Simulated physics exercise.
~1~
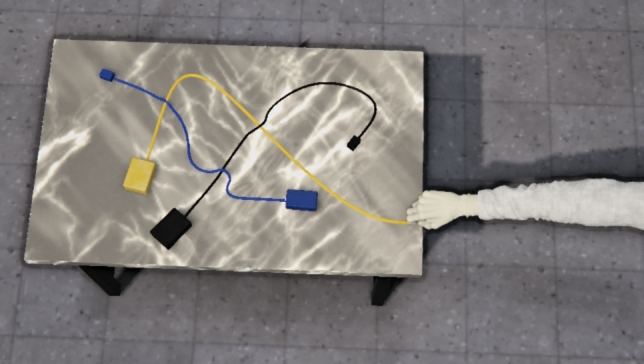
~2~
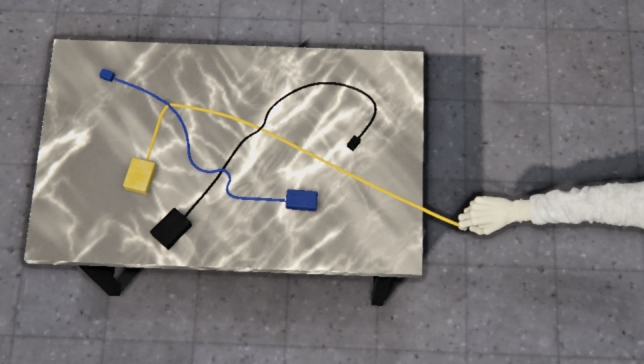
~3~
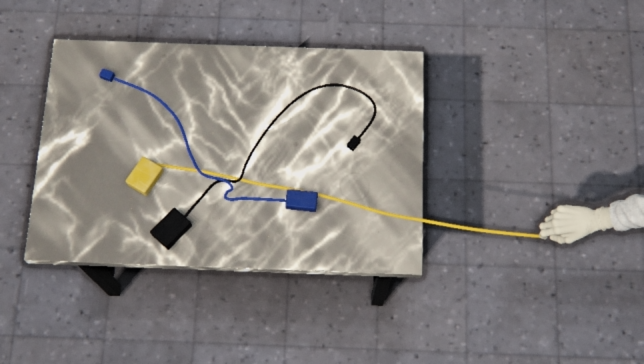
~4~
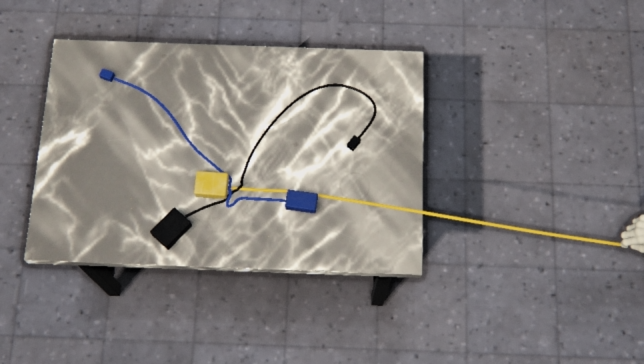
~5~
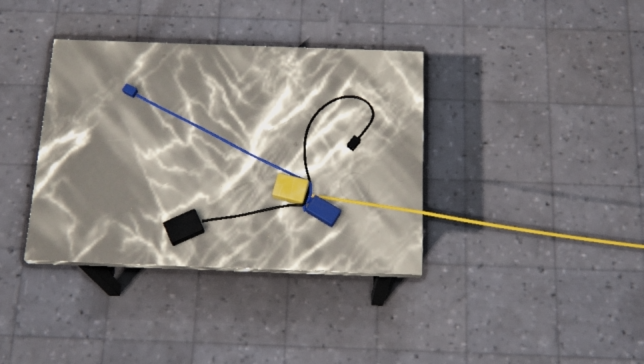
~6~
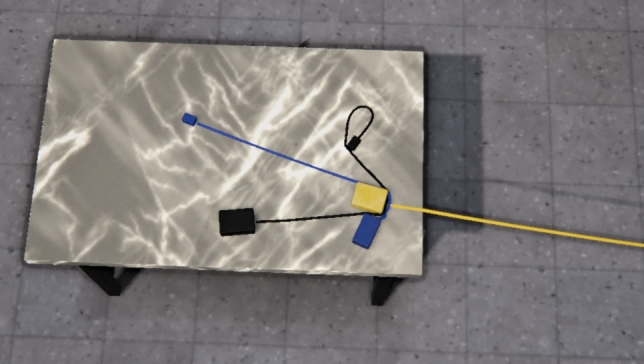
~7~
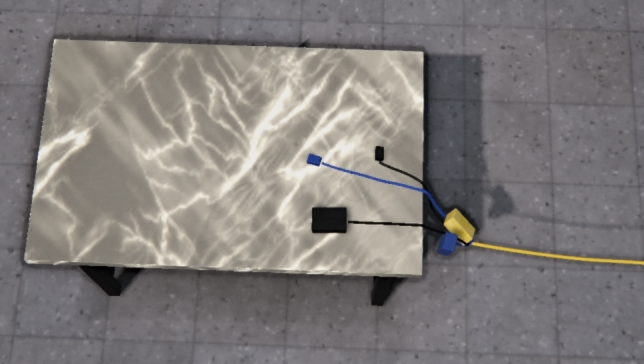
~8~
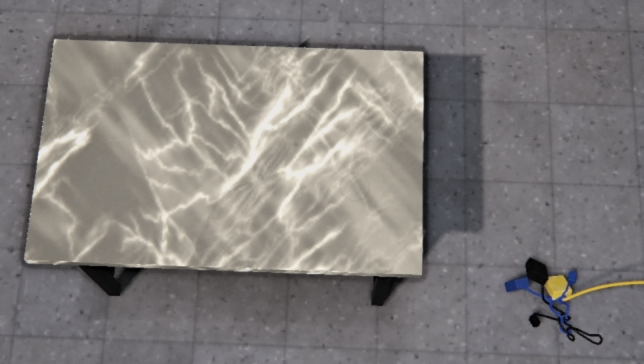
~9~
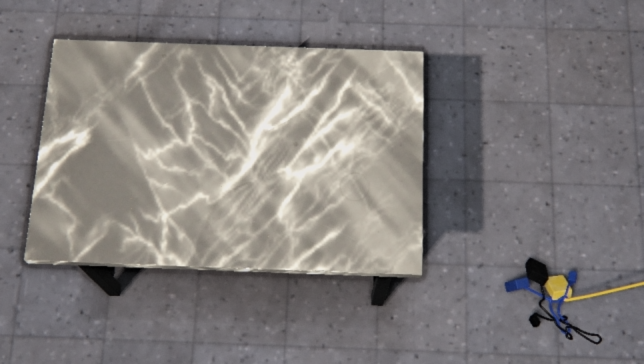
A hand pulls the yellow cable rightwards across a marbled table, dragging its charger into the crossing blue and black cables, which get swept along with their chargers over the right edge until all three lie tangled on the floor, leaving the tabletop bare.
